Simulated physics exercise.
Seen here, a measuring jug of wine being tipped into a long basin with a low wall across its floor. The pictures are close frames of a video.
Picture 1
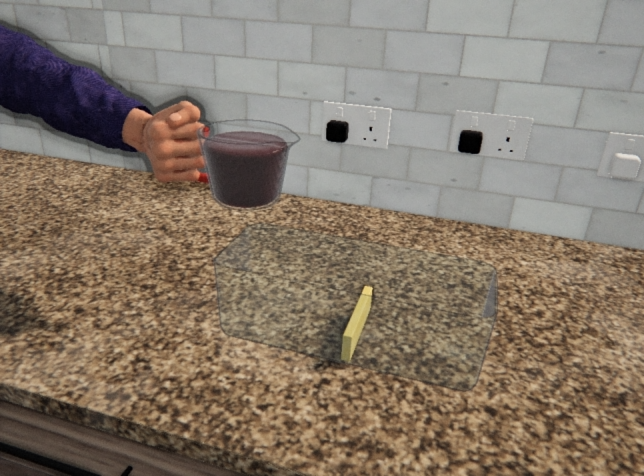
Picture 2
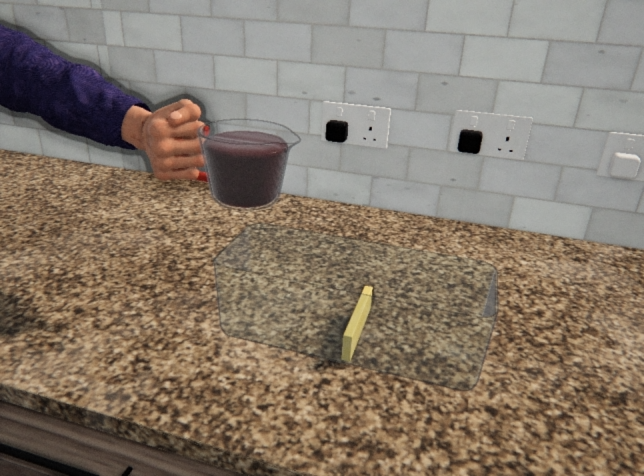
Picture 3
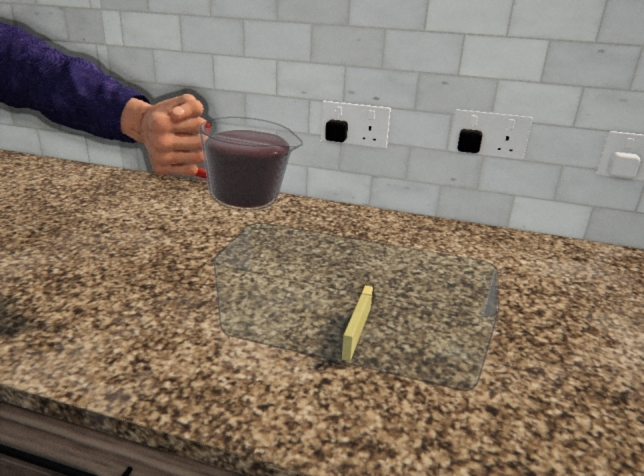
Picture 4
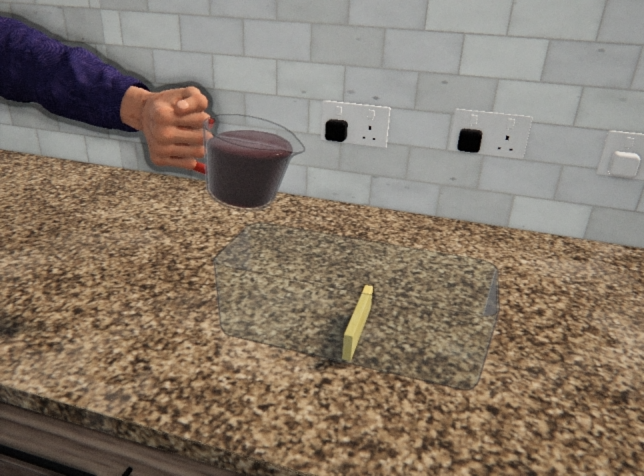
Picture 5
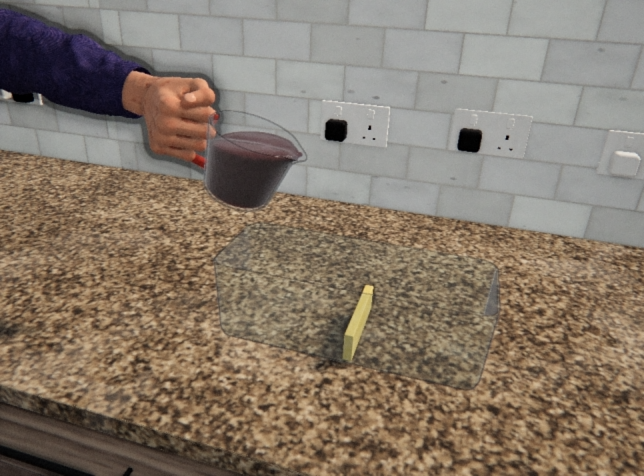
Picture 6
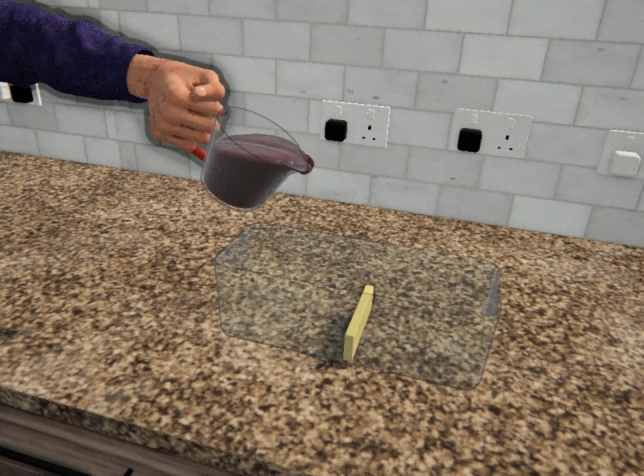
To begin with, a hand in a purple sleeve holds a clear jug of dark red liquid level above a long transparent basin with a low yellow wall across its floor. The hand then gradually tilts the jug to the right, and the liquid reaches the spout's lip.
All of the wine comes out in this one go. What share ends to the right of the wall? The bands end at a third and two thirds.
The share right of the wall is less than a third.
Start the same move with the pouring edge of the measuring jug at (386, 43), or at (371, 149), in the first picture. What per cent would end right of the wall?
The first gives 90 %, the second 95 %.
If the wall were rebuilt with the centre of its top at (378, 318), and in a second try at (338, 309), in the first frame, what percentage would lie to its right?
Roughly 10 per cent, and 30 per cent.
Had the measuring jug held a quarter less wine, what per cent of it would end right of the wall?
Roughly 5 in a hundred.
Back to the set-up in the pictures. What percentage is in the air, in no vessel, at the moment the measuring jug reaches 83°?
About 25 per cent.
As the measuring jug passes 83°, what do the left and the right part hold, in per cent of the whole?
Left: 30 %. Right: 0 %.
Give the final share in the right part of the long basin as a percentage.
Some 5 per cent.
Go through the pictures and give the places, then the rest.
In the first frame, tilt 0°; pouring edge (299, 140); surface from (210, 136) to (288, 147); the long basin's rim runs from (233, 242) to (496, 291); the wall's top is at (359, 311).
In the second frame, tilt 1°; pouring edge (300, 141); surface from (210, 135) to (288, 146).
In the third frame, tilt 5°; pouring edge (302, 144); surface from (212, 134) to (290, 147).
In the fourth frame, tilt 11°; pouring edge (304, 151); surface from (214, 135) to (294, 149).
In the fifth frame, tilt 19°; pouring edge (307, 159); surface from (216, 138) to (302, 151).
In the sixth frame, tilt 29°; pouring edge (308, 170); surface from (215, 141) to (306, 165); 2 per cent is over the edge.
A moment on, the measuring jug is tipped on its side and 44 per cent is still to pour, 31 is left of the wall and 0 right of it.
Next, the measuring jug is tipped right over and 7 per cent is still to pour, 84 is left of the wall and 1 right of it.
Then the measuring jug is tipped right over and 0 per cent is still to pour, 93 is left of the wall and 4 right of it.
Later the measuring jug is tipped right over and 0 per cent is still to pour, 94 is left of the wall and 4 right of it.
At rest 94 per cent lies left of the wall, 4 right of it and 2 outside.
